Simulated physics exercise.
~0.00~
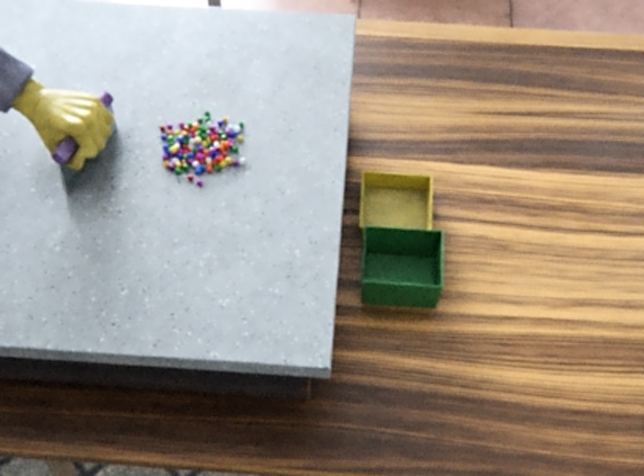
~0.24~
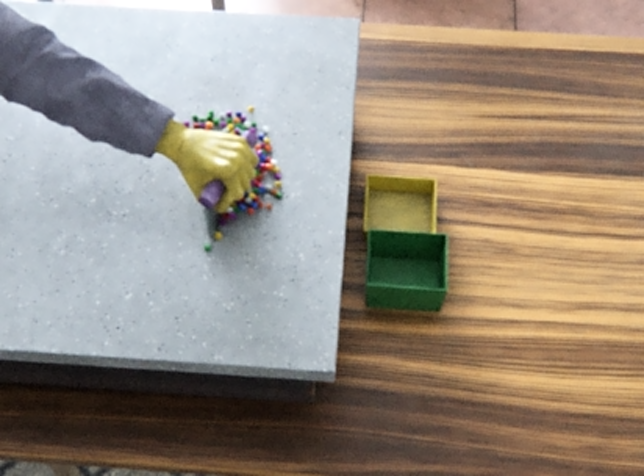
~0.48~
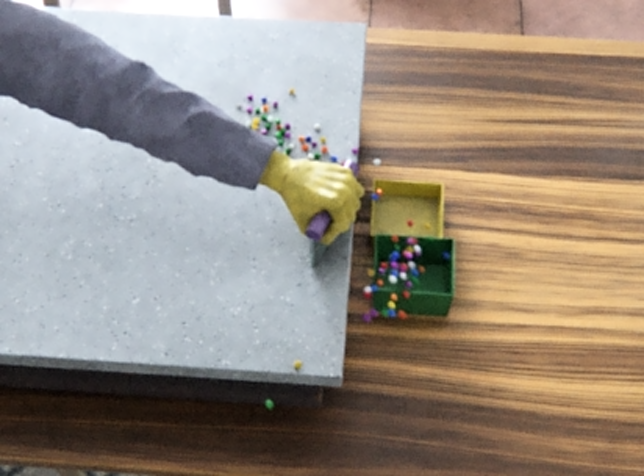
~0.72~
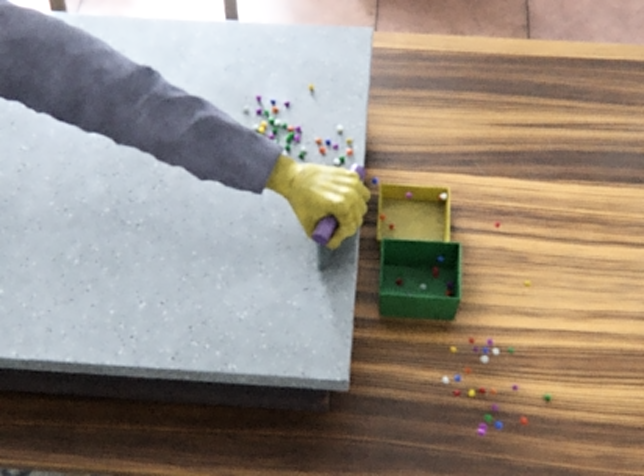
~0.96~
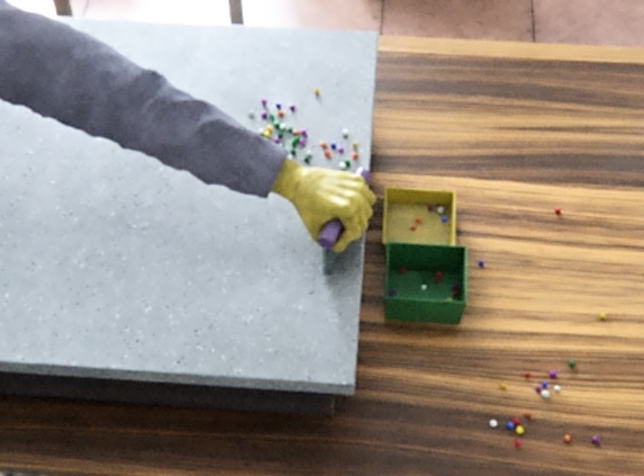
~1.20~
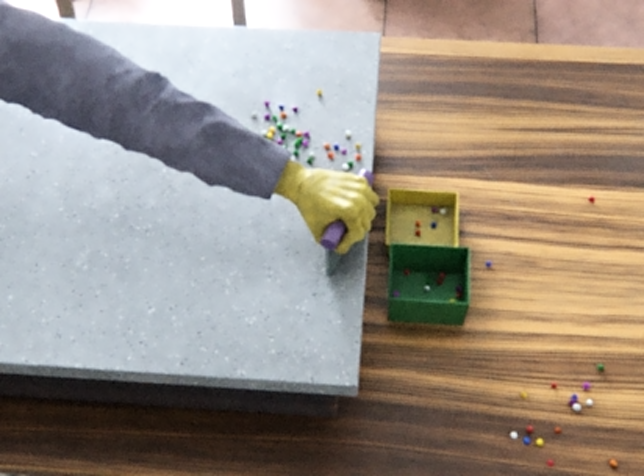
A gloved hand sweeping colourful beads right across a grey slab, some landing in green and yellow tins, others scattering past, many staying.
